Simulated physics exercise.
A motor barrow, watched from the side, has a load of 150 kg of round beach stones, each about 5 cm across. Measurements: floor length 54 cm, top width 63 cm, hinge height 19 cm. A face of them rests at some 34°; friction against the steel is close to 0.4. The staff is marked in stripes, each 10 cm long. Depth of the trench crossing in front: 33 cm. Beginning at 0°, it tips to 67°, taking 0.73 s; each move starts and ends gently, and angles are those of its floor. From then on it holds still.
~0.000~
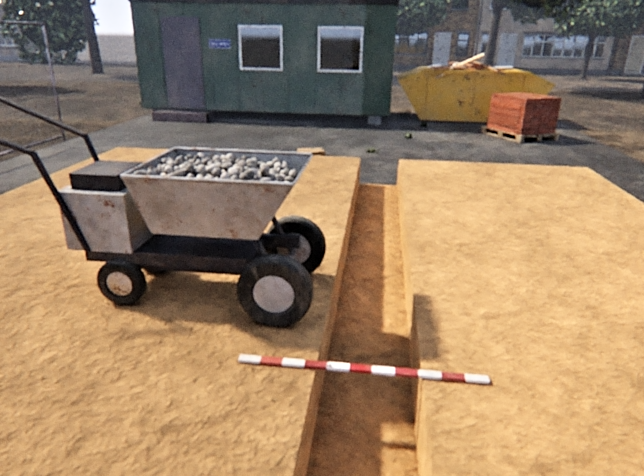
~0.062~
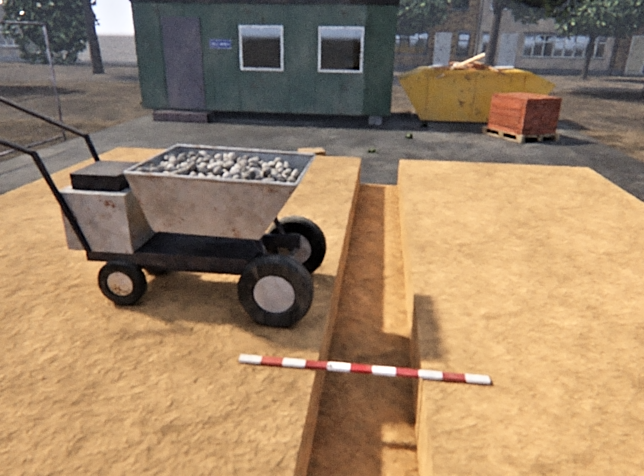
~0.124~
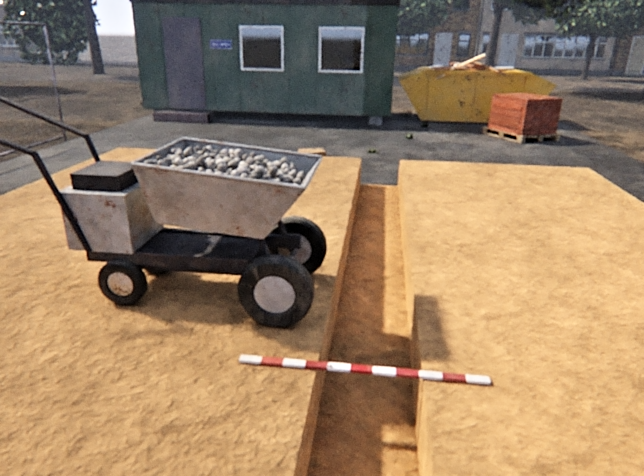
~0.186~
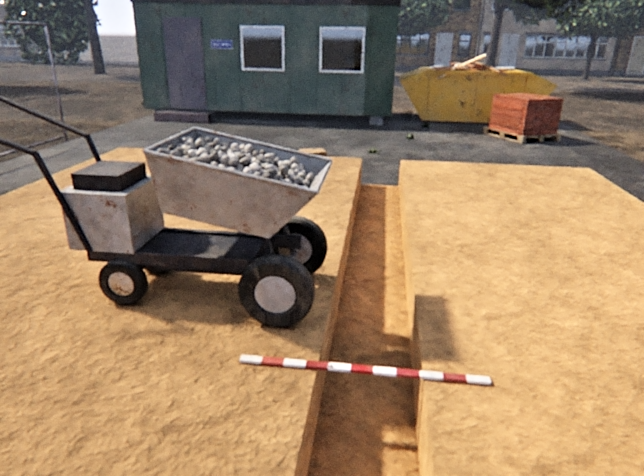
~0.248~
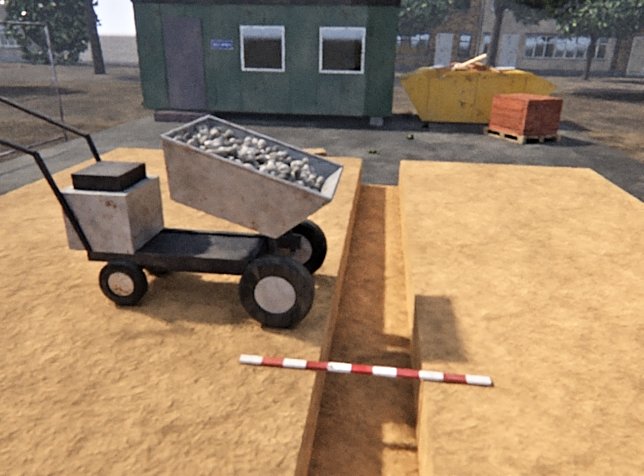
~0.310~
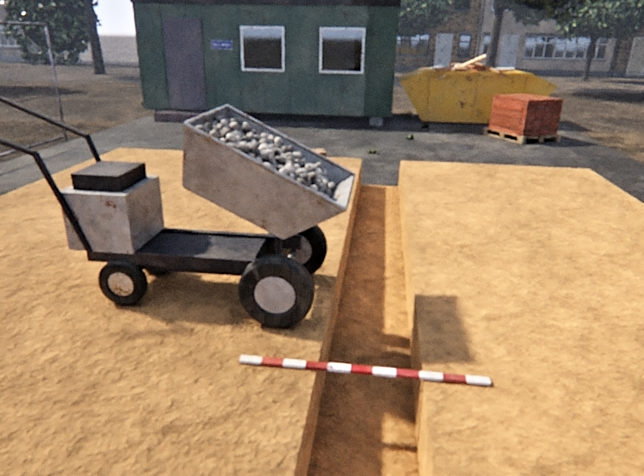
On a sandy building site, with a green cabin and a yellow skip behind, a motor barrow loaded with round grey stones stands beside a narrow trench crossed by a red-and-white pole. Its metal skip, level at first, tilts steadily towards the trench, the rear rising clear of the stationary chassis.
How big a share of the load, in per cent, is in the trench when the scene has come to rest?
A share of about 35 percent.
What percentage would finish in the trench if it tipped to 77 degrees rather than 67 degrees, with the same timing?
In that case around 25 percent.
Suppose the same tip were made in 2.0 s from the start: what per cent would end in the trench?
50 %.
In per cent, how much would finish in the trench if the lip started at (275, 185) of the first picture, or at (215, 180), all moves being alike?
I'd expect some 50 per cent, then some 95.
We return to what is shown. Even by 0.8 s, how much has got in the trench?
Close to 5 per cent at that time.
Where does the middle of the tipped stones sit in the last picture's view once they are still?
Middle at around (452, 306), I'd say.
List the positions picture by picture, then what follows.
Lip at (293, 185), floor tilted 0°, highest stones at (208, 163), in the first picture.
The skip is at 1°, its lip at (297, 186); the top of the load is at (196, 161); the stones move at 0.4 m/s on average, in the second picture.
The skip is at 5°, its lip at (305, 188); the top of the load is at (193, 154); the stones move at 0.8 m/s on average, in the third picture.
Lip at (317, 193), floor tilted 11°, highest stones at (192, 145); the stones move at 1.0 m/s on average, in the fourth picture.
The skip is at 18°, its lip at (332, 200); the top of the load is at (207, 134); the stones move at 1.2 m/s on average, in the fifth picture.
The skip is at 26°, its lip at (346, 210); the top of the load is at (223, 124); the stones move at 1.3 m/s on average, in the sixth picture.
After 0.6 s the floor is at 57°; 100 % in the skip; the foremost stones are at (378, 231).
After 0.8 s the floor is at 67°; 69 % in the skip, 7 % in the trench, 23 % past the trench; the foremost stones are at (466, 309).
After 1.2 s the floor is at 67°; 26 % in the skip, 10 % in the trench, 64 % past the trench; the foremost stones are at (619, 318).
After 3.1 s the floor is at 67°; 0 % in the skip, 35 % in the trench, 65 % past the trench; the foremost stones are past the picture's edge.
